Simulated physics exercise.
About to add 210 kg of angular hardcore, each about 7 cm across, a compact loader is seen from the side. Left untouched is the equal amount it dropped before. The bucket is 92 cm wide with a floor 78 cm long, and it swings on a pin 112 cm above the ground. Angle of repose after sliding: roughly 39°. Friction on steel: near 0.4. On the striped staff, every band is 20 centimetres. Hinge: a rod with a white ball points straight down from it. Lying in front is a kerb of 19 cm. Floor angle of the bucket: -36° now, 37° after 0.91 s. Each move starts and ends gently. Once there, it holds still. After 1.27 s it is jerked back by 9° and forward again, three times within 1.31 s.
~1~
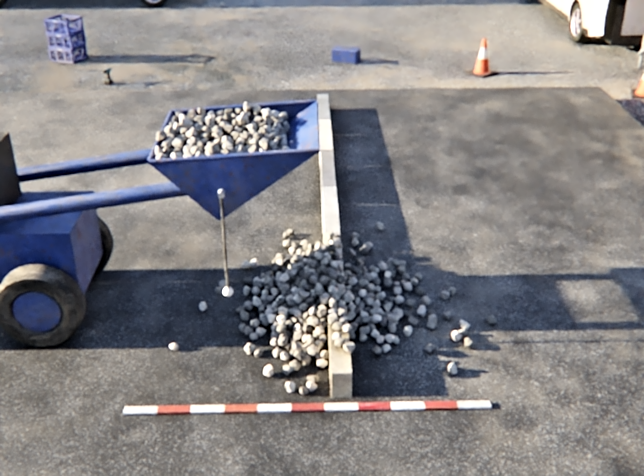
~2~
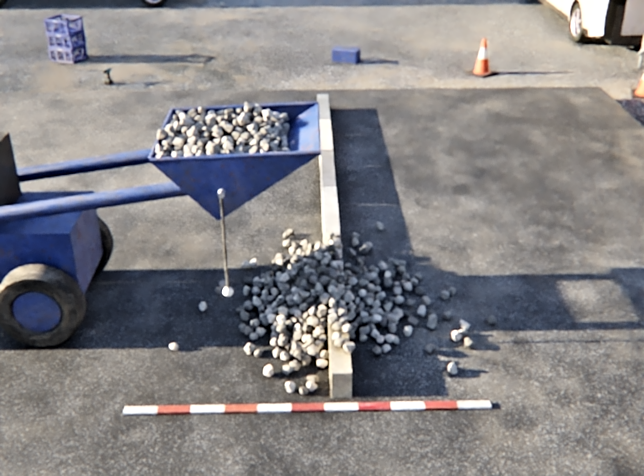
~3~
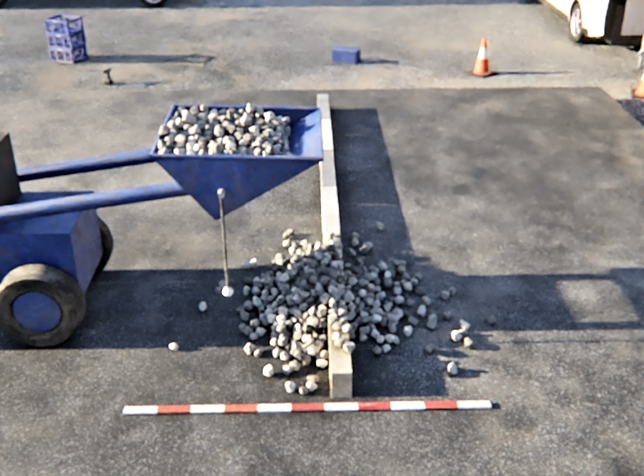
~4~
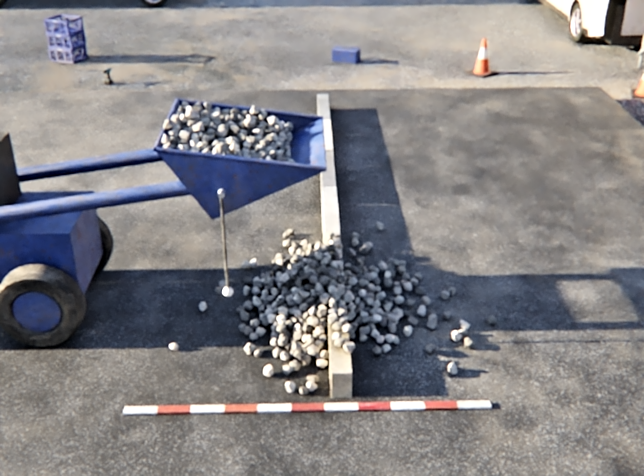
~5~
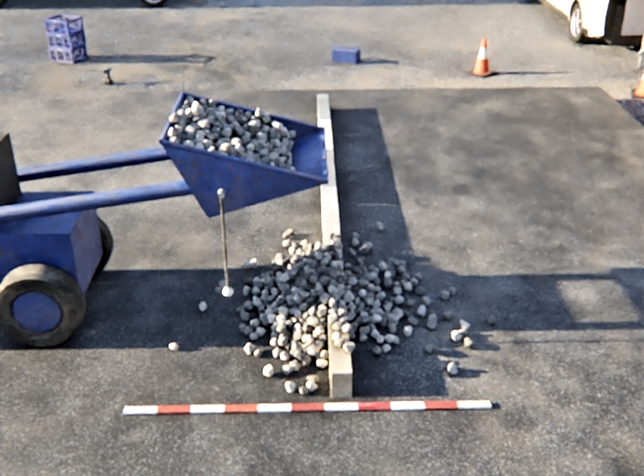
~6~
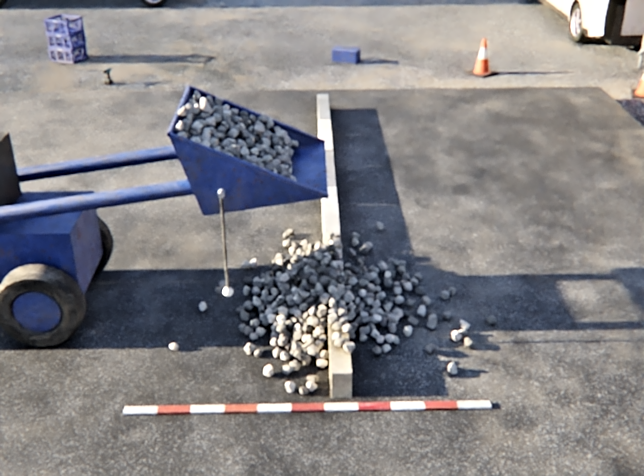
To begin with, a blue loader on the left holds a bucket of grey stones above a stone pile straddling a pale kerb, behind a red-and-white staff. The bucket then tilts gradually clockwise, its back rising and its right lip lowering, while the pile below stays unchanged.
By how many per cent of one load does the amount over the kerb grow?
It grows by about 77 per cent of one load.
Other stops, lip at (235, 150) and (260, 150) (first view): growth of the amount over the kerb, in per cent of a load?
About 0 per cent from the first spot and 10 per cent from the second.
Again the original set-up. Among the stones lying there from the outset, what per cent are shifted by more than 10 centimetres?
Roughly 5 per cent of them.
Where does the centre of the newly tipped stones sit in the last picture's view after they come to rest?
Their middle rests near (374, 290).
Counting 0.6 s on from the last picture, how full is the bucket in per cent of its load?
Some 85 %, roughly, is held.
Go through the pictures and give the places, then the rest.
Lip at (320, 150), floor tilted -36°, highest stones at (232, 116). The earlier load is highest near (329, 268), 30 cm above ground level, 77 % on this side of the kerb, 23 % over the kerb, in the first frame.
The bucket is at -35°, its lip at (321, 152); the top of the load is at (233, 116), in the second frame.
The bucket is at -31°, its lip at (323, 159); the top of the load is at (212, 118), in the third frame.
The bucket is at -25°, its lip at (326, 169); the top of the load is at (187, 114), in the fourth frame.
The bucket is at -17°, its lip at (328, 182); the top of the load is at (190, 108), in the fifth frame.
The bucket is at -8°, its lip at (328, 196); the top of the load is at (197, 104), in the sixth frame.
Then, 0.3 s after the last picture the floor is at 25°; in per cent of one load, 100 in the bucket, 77 on this side of the kerb, 23 over the kerb; the foremost stones are at (461, 319).
Then, 0.6 s after the last picture the floor is at 37°; in per cent of one load, 85 in the bucket, 92 on this side of the kerb, 23 over the kerb; the foremost stones are at (461, 319).
Then, 2.7 s after the last picture the floor is at 37°; in per cent of one load, 0 in the bucket, 100 on this side of the kerb, 100 over the kerb; the foremost stones are at (493, 287).
Then, 5.1 s after the last picture the floor is at 37°; in per cent of one load, 0 in the bucket, 100 on this side of the kerb, 100 over the kerb; the foremost stones are at (493, 287). Net gain over the kerb, 77.
